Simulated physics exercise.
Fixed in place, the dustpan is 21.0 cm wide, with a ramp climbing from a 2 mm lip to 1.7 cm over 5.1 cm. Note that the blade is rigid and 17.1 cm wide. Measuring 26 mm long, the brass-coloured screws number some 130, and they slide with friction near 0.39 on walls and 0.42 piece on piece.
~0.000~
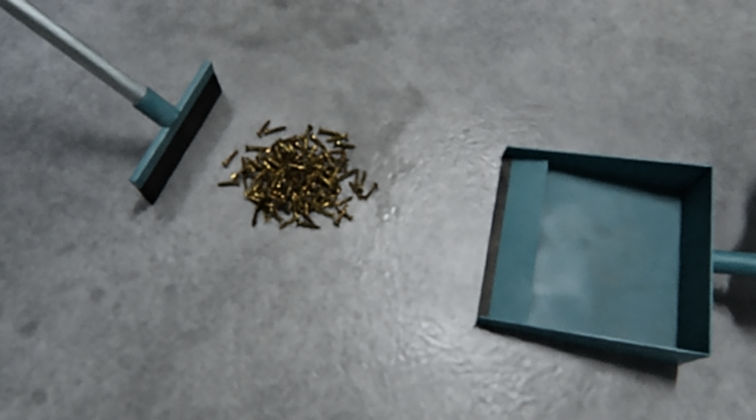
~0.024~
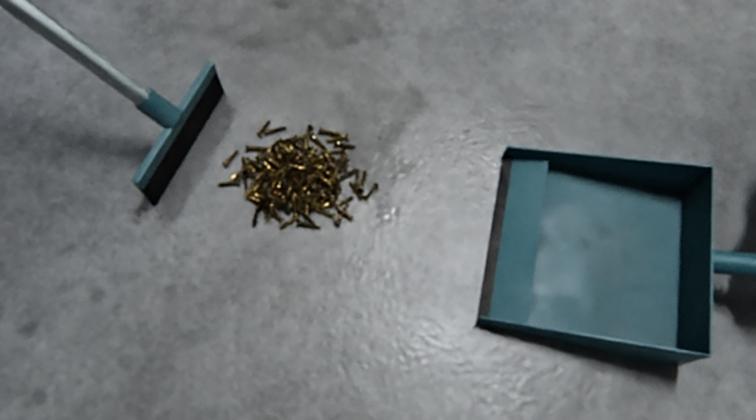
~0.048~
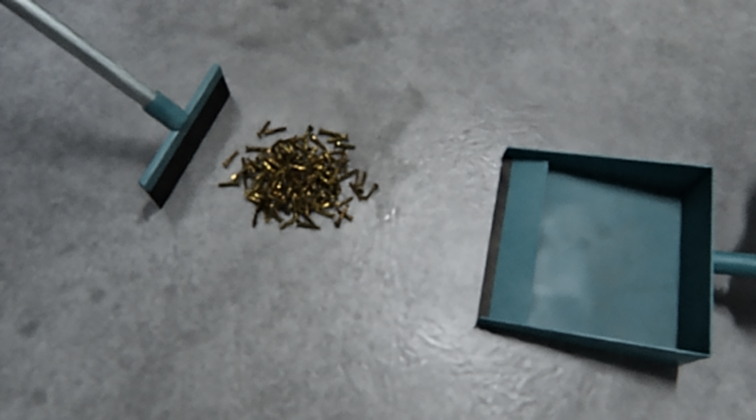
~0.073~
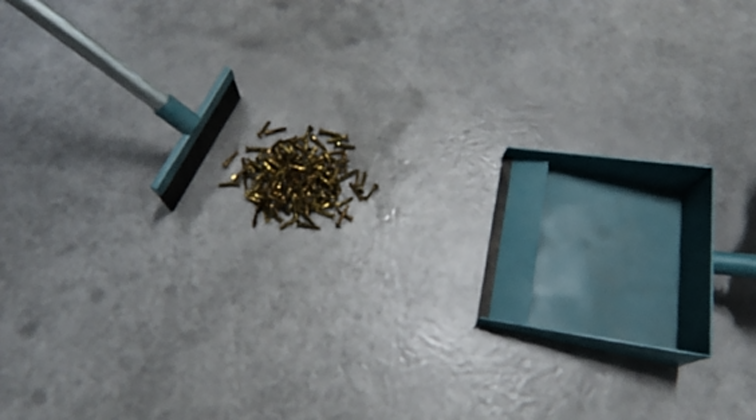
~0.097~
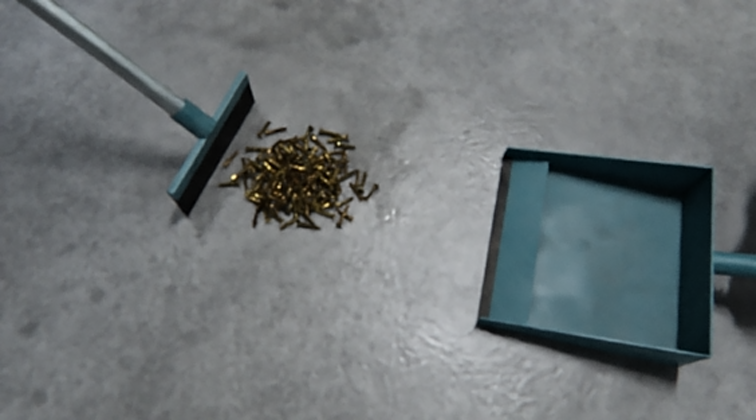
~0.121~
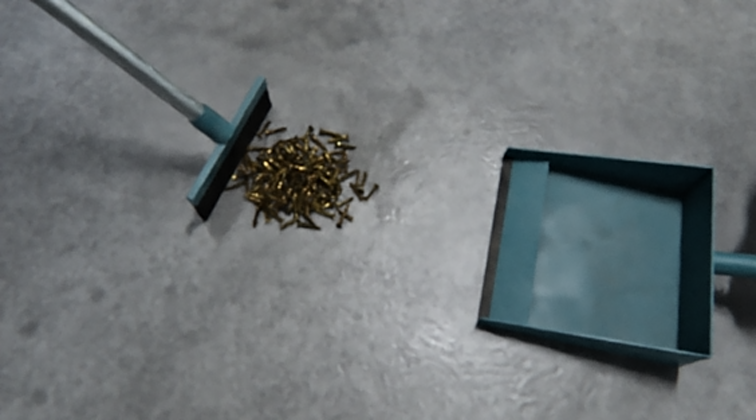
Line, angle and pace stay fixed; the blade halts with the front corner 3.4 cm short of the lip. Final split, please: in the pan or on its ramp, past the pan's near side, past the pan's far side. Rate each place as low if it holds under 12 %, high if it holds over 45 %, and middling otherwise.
In the pan or on its ramp - middling; past the pan's near side - low; past the pan's far side - low.
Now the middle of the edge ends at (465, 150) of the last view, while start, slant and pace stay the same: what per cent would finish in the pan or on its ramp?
About 15 %.
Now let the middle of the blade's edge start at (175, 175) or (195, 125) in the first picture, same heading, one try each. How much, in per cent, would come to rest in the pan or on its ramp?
Some 30 and 30 per cent.
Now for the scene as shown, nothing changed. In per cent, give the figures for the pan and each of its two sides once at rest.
The pan ends at 40 per cent, the near side at 5 per cent and the far side at 5 per cent.
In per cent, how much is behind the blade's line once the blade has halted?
I'd say close to 0 per cent.
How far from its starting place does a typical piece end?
I'd put it near 24 cm.
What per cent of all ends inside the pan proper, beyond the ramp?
Some 5 per cent.
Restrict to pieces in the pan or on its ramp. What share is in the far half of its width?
About 40 %.
Then, at 0.27 s, middle of the blade 18 cm from the lip; 0 % over the lip, far side 0 %, near side 0 %.
After 0.37 s, middle of the blade 8 cm from the lip; 0 % over the lip, far side 0 %, near side 0 %.
Then, at 0.60 s, middle of the blade 5 cm from the lip; 40 % over the lip, far side 5 %, near side 5 %.
At rest (1.7 s), pan 40 %, near side 5 %, far side 5 %, in front of the lip or behind the blade 55 %.
